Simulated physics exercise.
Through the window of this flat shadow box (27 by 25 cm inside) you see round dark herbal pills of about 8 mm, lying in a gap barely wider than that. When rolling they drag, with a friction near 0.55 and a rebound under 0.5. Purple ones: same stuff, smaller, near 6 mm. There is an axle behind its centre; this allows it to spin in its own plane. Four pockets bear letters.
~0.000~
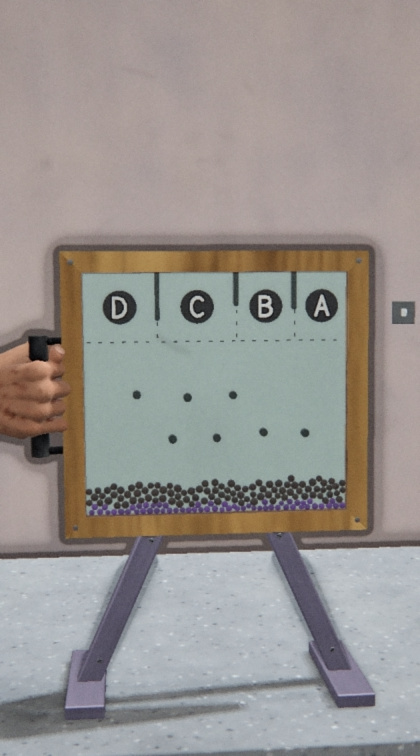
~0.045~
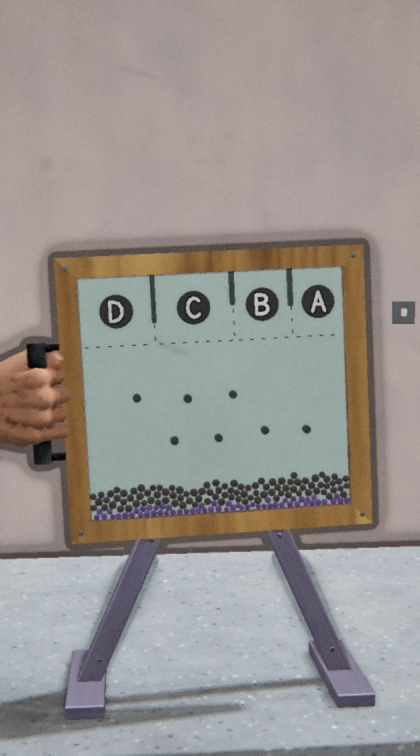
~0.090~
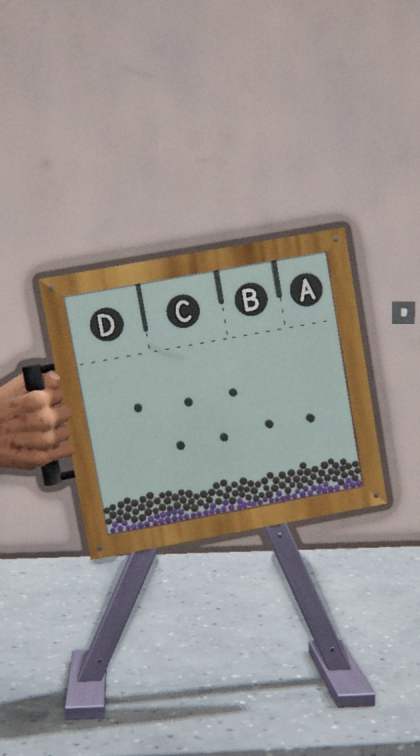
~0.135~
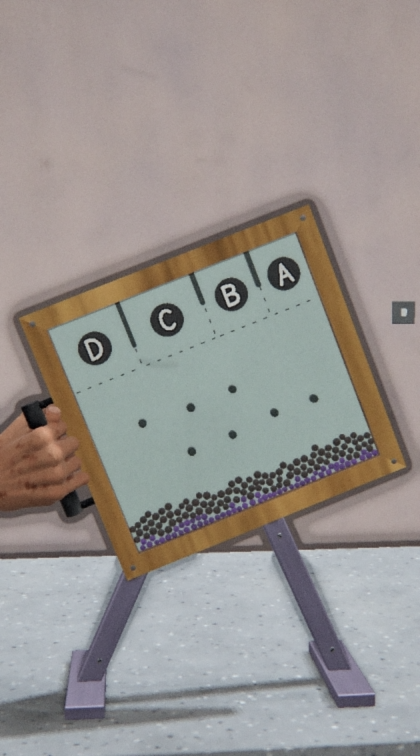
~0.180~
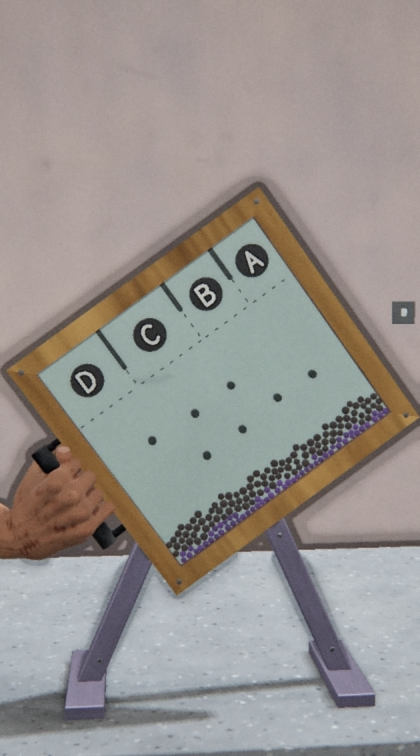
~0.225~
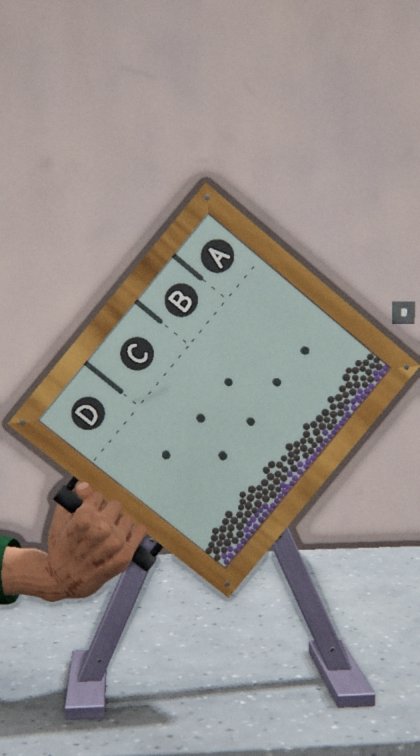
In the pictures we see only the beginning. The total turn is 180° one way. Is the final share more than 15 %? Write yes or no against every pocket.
Pocket A: No; pocket B: No; pocket C: Yes; pocket D: Yes.
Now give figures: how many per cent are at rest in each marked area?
Tally: Pocket A = 10; pocket B = 10; pocket C = 25; pocket D = 55.
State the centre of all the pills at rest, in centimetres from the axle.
Offset approx. 5 cm right, 10 cm below.
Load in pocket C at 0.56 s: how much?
I'd say near 5 in a hundred.
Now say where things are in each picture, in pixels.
In the first frame, level; about 160 pills; load centre (220, 498); top pill (291, 478); A (322, 306), B (266, 306), C (197, 307), D (120, 308).
In the second frame, turned 2° anticlockwise; load centre (223, 498); top pill (322, 475); 7 fixed pegs, one at (175, 441).
In the third frame, turned 9° anticlockwise; load centre (235, 496); top pill (331, 461); wall ends (146, 329), (221, 302), (279, 295).
In the fourth frame, turned 21° anticlockwise; load centre (254, 491); top pill (354, 435).
In the fifth frame, turned 35° anticlockwise; load centre (276, 479); top pill (374, 396).
In the sixth frame, turned 50° anticlockwise; load centre (296, 461); top pill (370, 357); A (218, 256), B (181, 300), C (137, 354), D (88, 413).
By 0.39 s, it stands 103° anticlockwise; the pills' middle is 11 cm right of and level with the centre; nothing in the marked areas.
By 0.56 s, it stands 158° anticlockwise; the pills' middle is 7 cm right of and 2 cm below the centre; C 5 %, D 20 %.
By 0.70 s, it stands 180° anticlockwise; the pills' middle is 6 cm right of and 6 cm below the centre; A 5 %, B 5 %, C 10 %, D 40 %.
Settled by 1.5 s, it stands 180° anticlockwise; A 10 %, B 10 %, C 25 %, D 55 %, elsewhere 5 %.
